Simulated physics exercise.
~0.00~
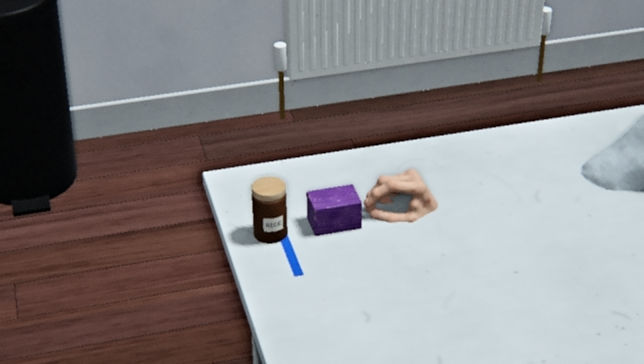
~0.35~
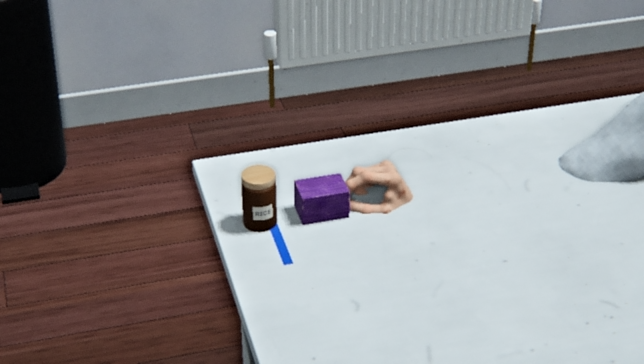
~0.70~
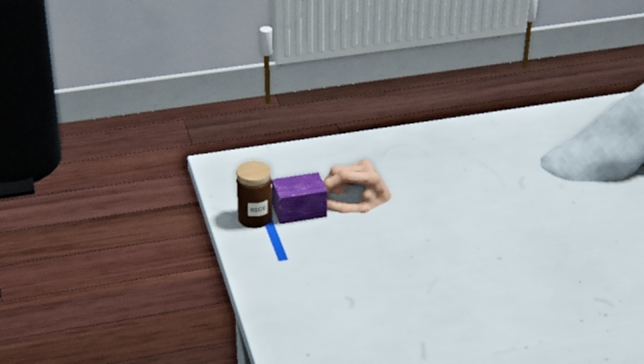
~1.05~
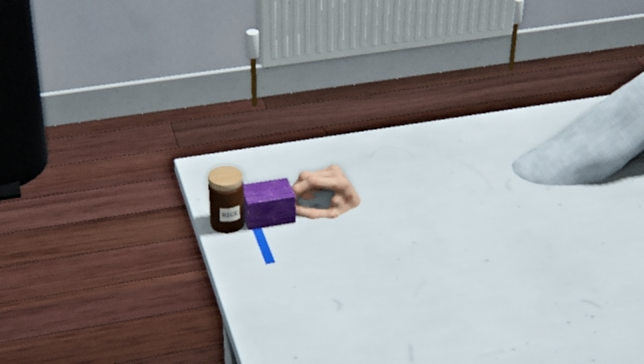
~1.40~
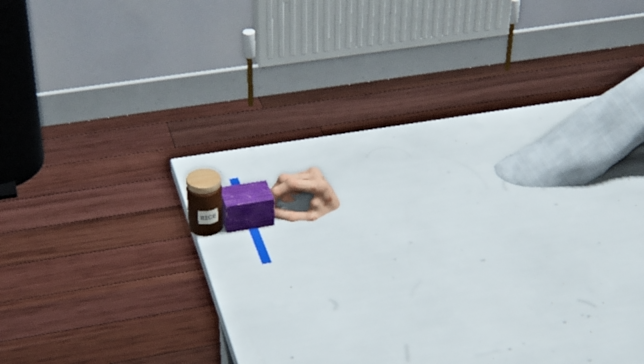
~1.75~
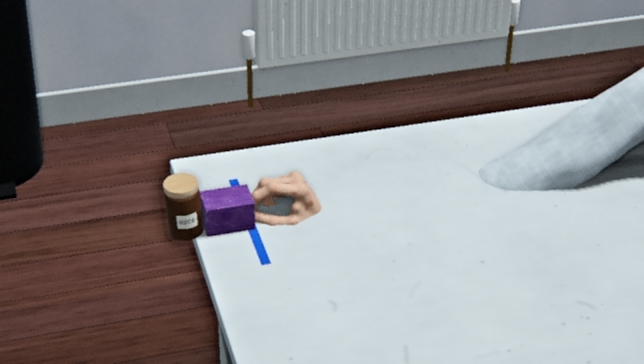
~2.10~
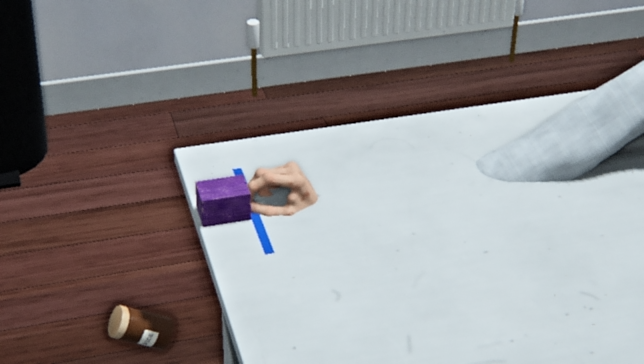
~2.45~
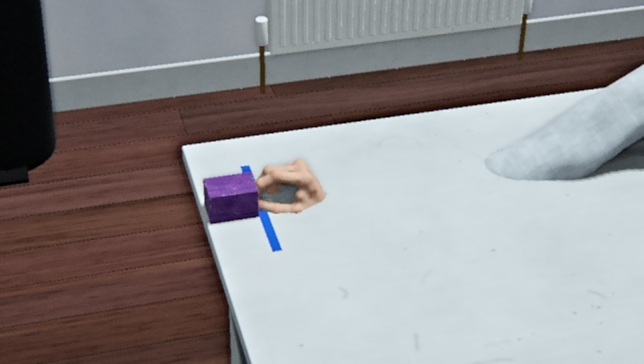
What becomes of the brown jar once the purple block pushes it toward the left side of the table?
It tips over the left edge and falls off the table, while the purple block stays on top.
A purple block sits between a curled hand and a brown jar with a tan lid on a white table, seen from above in a slightly swaying view, with a radiator and dark wooden floor beyond. The hand pushes the block left until it meets the jar, which stands by a blue strip of tape. Block and jar slide on together toward the table's left edge. The jar tilts over the edge and drops on its side toward the floor. Finally the jar is out of sight, while the block rests near the edge with the hand behind it.
